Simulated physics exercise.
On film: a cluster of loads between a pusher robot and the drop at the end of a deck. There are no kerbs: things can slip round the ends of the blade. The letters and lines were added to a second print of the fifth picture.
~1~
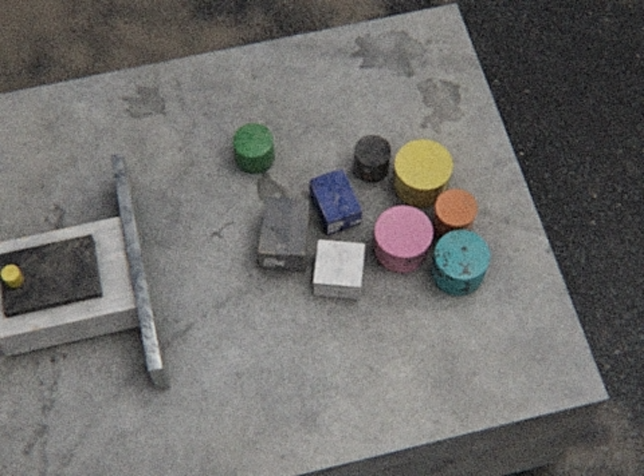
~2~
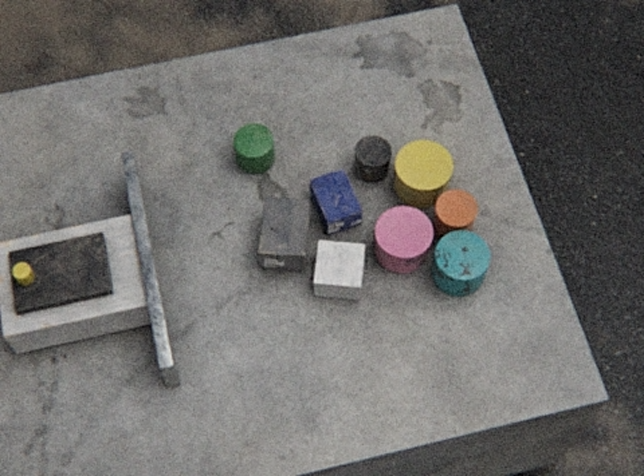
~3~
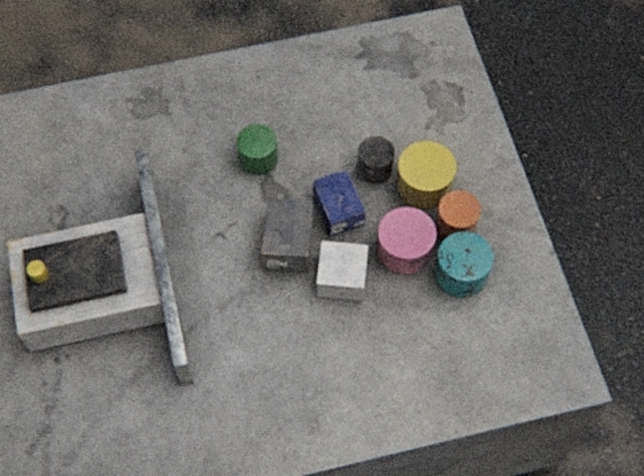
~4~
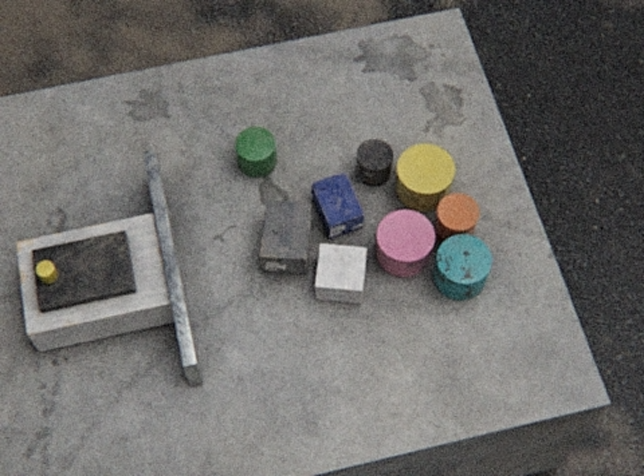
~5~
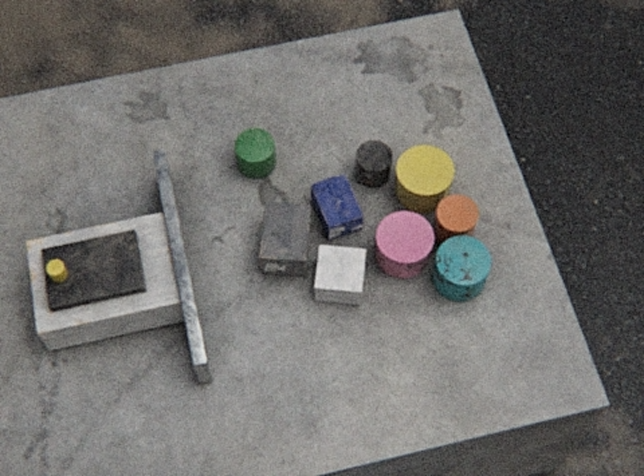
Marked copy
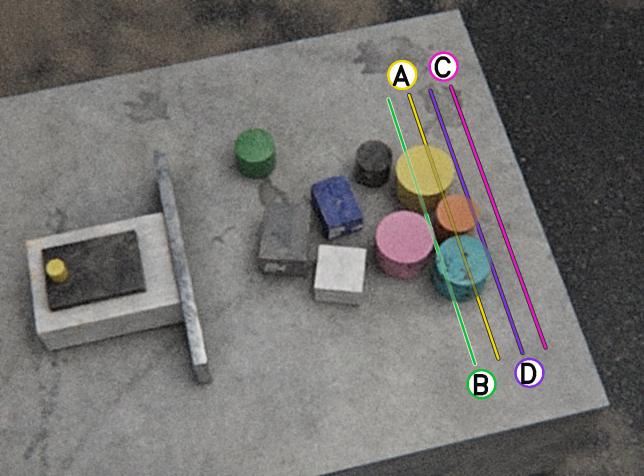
A small white robot with a wide upright plate on its front crept a short way right across a grey slab, while the colourful cans and boxes ahead of it sat still, untouched.
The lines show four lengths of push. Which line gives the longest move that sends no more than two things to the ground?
No farther than A.
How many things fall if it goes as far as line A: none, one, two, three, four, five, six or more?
Two.
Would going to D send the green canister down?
By then, no.
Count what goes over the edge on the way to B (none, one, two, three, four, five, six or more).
In all, two.
On the marked copy, A at (451, 218); B at (429, 223); C at (495, 208); D at (473, 213).
With A. Early on, robot (202, 246); green canister (282, 148); white crate (351, 275).
Further on, robot (303, 224); orange pail (498, 205); yellow pail (475, 167).
At the end, robot (378, 208); orange pail over the edge; yellow pail over the edge; two fallen.
As for the rest, B is within the limit but short; C drops five; D drops five.
